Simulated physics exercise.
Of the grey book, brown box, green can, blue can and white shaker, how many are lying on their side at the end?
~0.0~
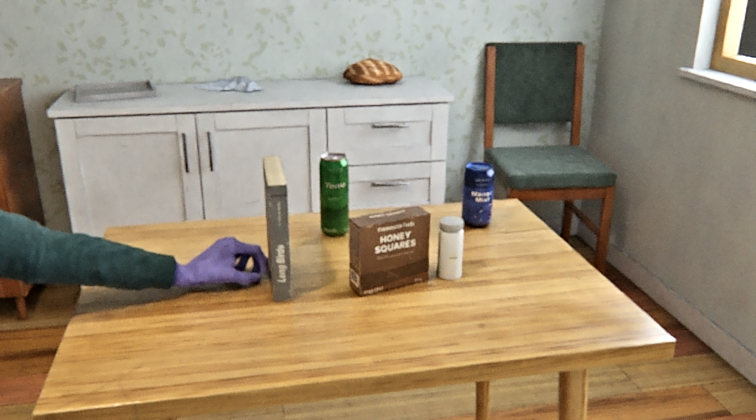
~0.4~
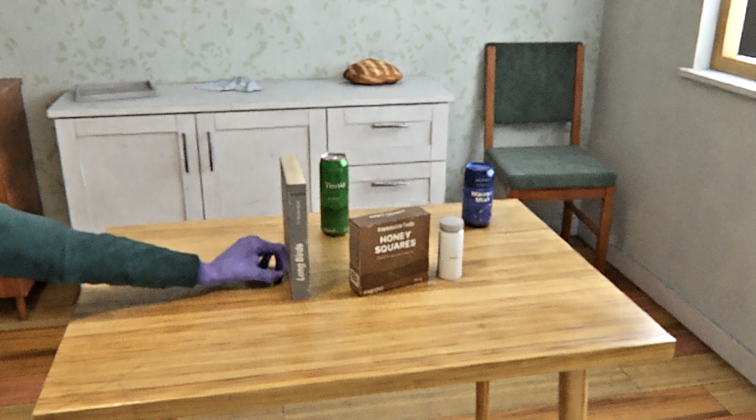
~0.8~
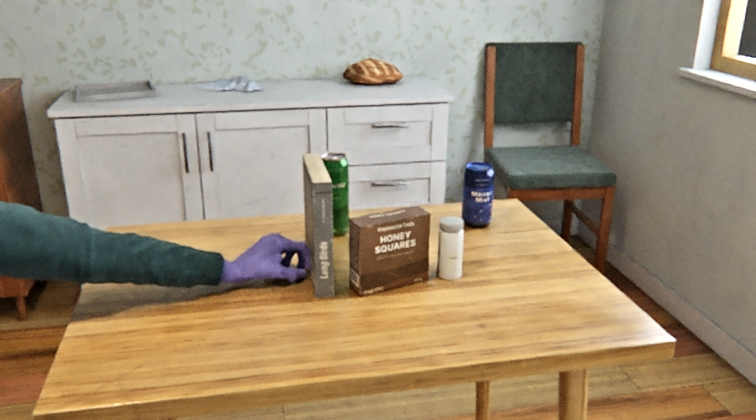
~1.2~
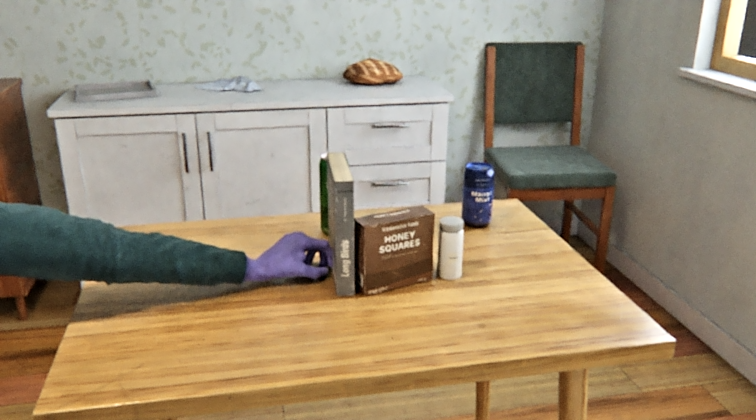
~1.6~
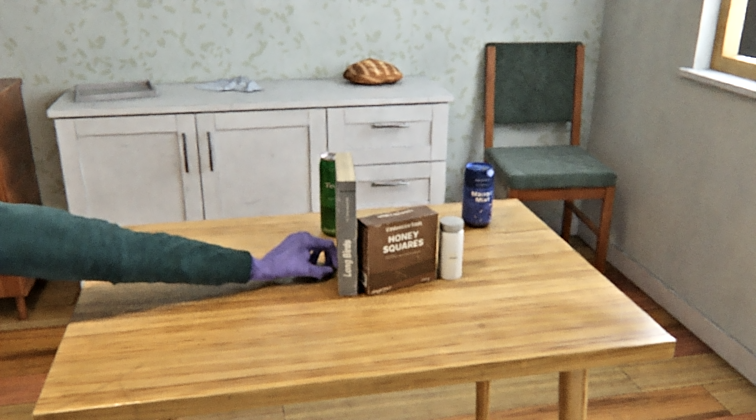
None of them are lying on their side. The book, the box, both cans and the shaker are all still standing upright on the table.
